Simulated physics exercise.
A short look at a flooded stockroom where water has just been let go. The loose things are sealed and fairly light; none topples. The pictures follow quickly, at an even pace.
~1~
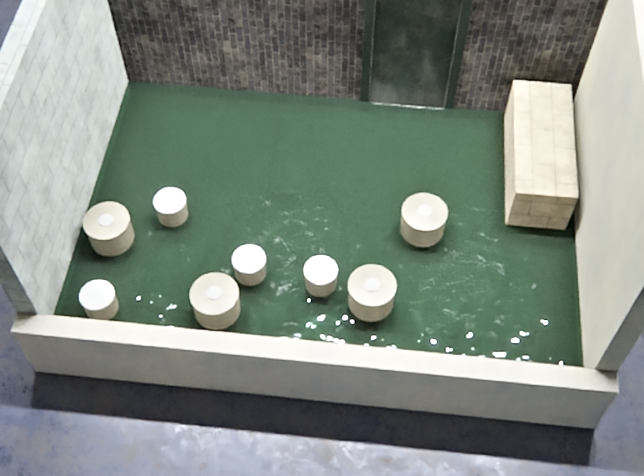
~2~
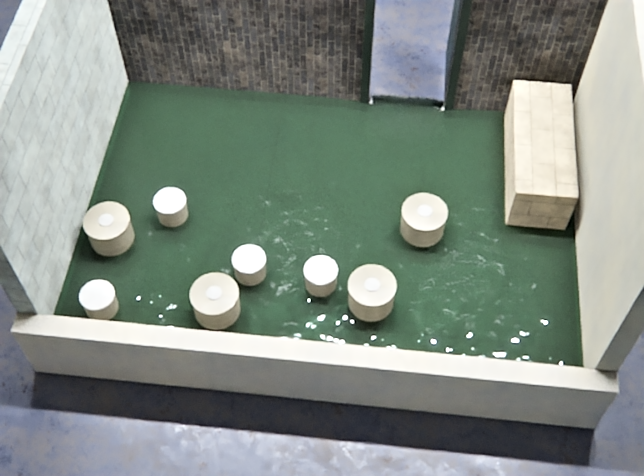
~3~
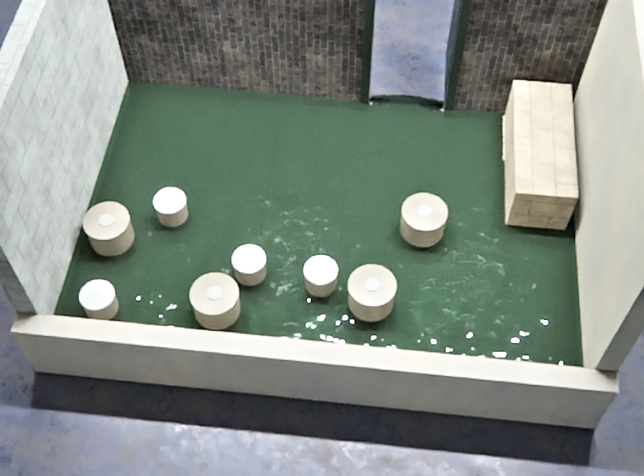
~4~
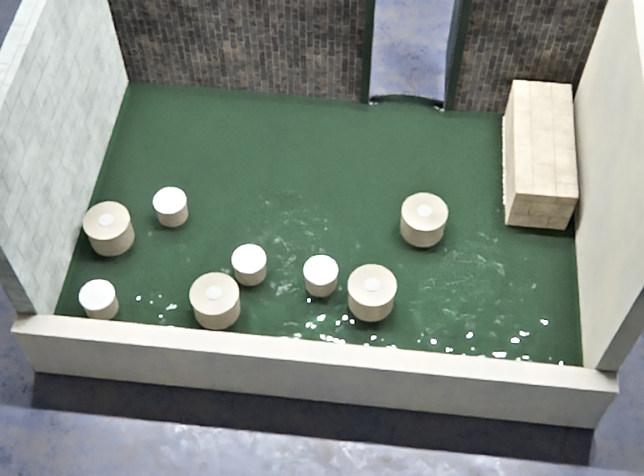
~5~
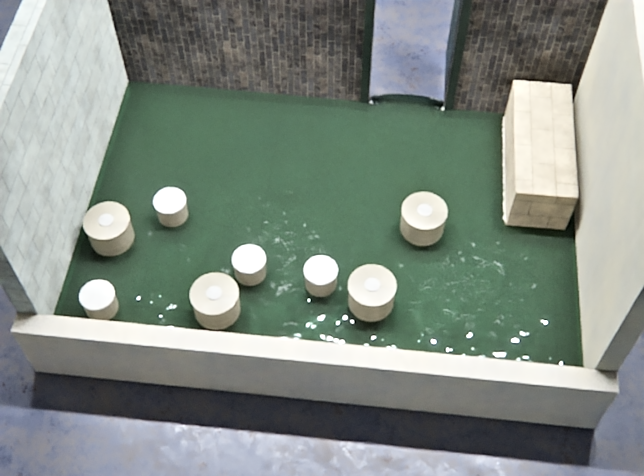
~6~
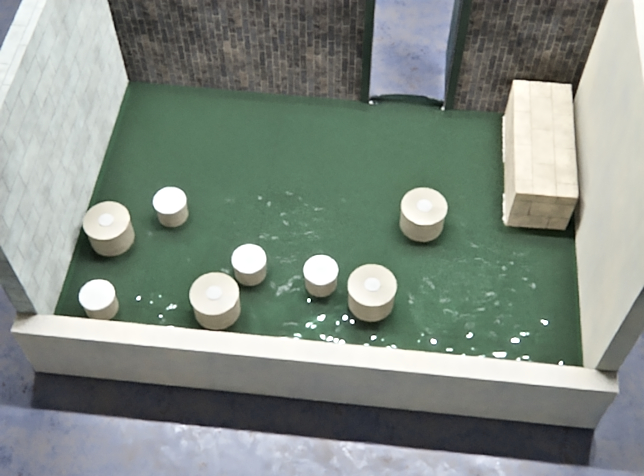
A walled enclosure with a flat, dark green floor of water is seen from above at an angle, with brick at the back and pale walls at the sides and front. Eight round cream and white tubs sit across the left and middle, and a tall pale block stands at right. The back opening's green panel gives way to blue-grey, faint ripples shift, and one right-hand tub edges slightly backward, the camera still.
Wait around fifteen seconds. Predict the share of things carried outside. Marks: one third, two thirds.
Share: Not even a third.
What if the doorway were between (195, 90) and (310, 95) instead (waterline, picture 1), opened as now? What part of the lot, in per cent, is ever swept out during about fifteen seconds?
Some 10 per cent.
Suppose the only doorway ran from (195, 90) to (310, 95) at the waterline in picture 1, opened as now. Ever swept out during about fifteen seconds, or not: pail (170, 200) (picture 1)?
Answer: Washed out.
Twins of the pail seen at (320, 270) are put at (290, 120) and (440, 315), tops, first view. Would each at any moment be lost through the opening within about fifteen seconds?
As listed: Carried outside, no.
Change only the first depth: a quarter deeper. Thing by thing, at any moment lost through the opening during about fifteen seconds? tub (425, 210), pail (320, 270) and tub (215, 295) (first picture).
In turn: Washed out, left behind, still in.
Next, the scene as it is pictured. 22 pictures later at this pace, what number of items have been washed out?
1 of them.
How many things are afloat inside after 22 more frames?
That makes 7.
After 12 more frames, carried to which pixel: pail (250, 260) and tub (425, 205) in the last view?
At about (274, 249) and (438, 154).
A moment on, 0 of 8 are out; 8 afloat.
Next, 0 of 8 are out; 8 afloat.
Later, 1 of 8 are out; 7 afloat.
In the end, 1 of 8 are out; 7 afloat.
